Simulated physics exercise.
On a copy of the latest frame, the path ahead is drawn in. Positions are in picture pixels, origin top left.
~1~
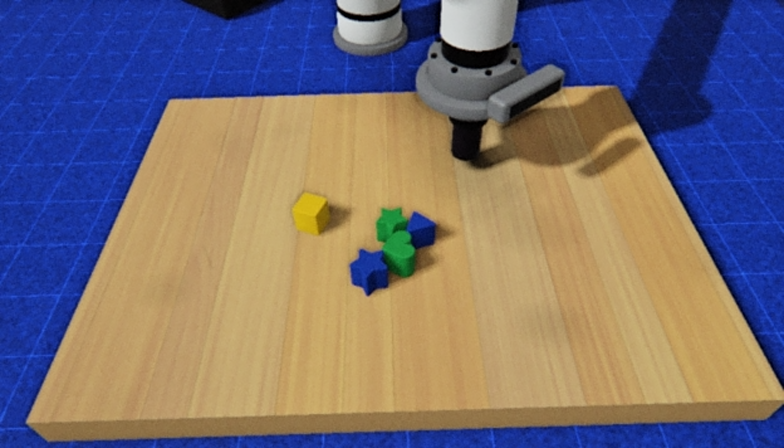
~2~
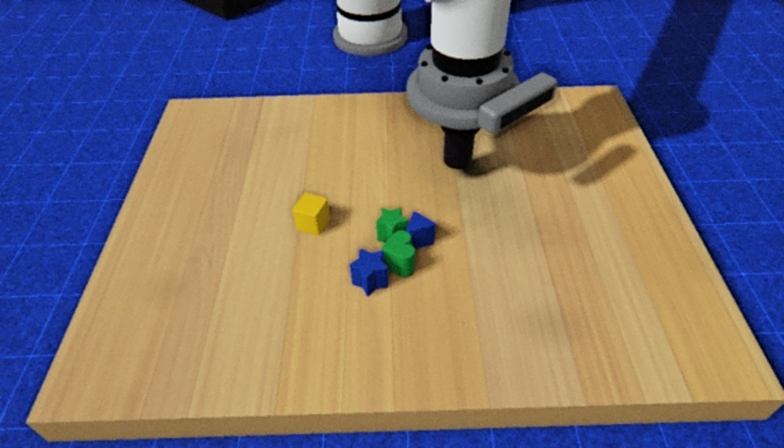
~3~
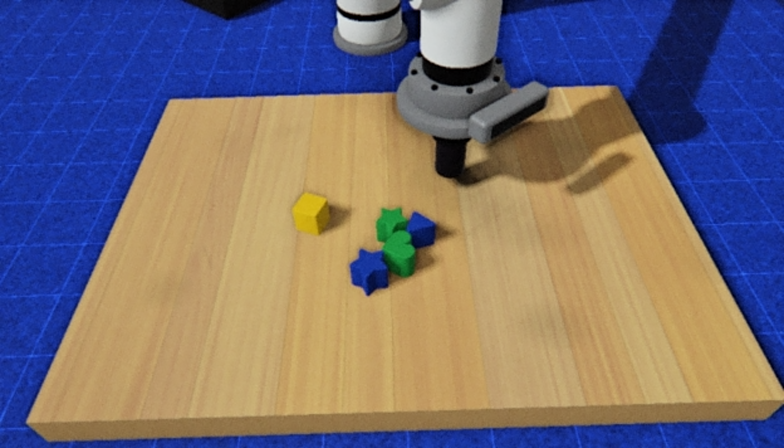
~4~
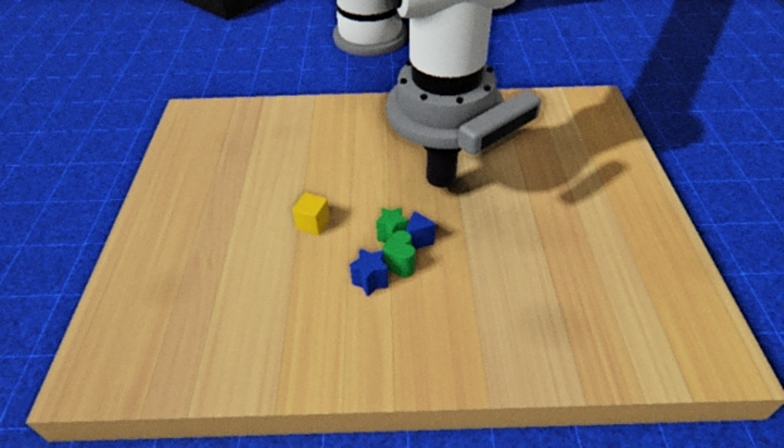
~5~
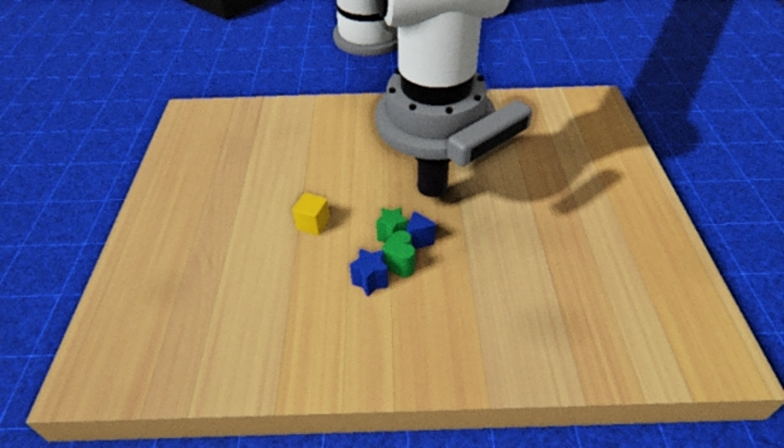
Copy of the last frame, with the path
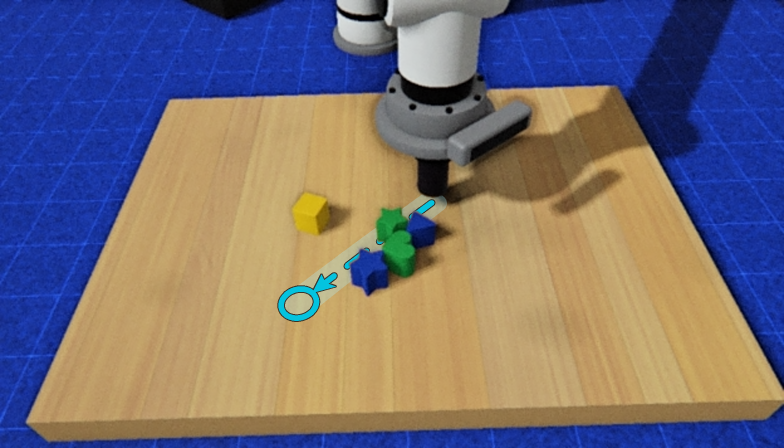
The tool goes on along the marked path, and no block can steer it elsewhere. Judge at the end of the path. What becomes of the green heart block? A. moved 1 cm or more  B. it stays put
Correct choice: B.
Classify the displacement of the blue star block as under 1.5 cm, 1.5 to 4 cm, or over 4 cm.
Range: 1.5 to 4 cm.
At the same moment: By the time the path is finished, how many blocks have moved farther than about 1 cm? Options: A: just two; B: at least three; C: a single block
I choose A.
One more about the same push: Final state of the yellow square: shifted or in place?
It is untouched.
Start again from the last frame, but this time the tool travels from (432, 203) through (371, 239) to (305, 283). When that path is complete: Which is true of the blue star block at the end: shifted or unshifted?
The block in question is displaced by the end.
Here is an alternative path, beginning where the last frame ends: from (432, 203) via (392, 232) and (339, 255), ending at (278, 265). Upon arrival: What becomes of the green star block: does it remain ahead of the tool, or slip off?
No longer ahead of the tool.
The drawn path runs in a line from (432, 203) to (299, 303).
The first path, step by step. One third of the way, tool (391, 219); green star block (375, 234), turned 20° anticlockwise; blue triangular piece (419, 225), turned 25° anticlockwise.
Two thirds of the way, tool (345, 252); blue star block (365, 281), turned 60° anticlockwise; green star block (339, 270), turned 65° anticlockwise; blue triangular piece (419, 225), turned 25° anticlockwise.
At the end, tool (295, 290); yellow square not moved; blue star block (363, 285), turned 80° anticlockwise; green star block (321, 302), turned 150° anticlockwise; green heart block not moved; blue triangular piece (419, 225), turned 25° anticlockwise.
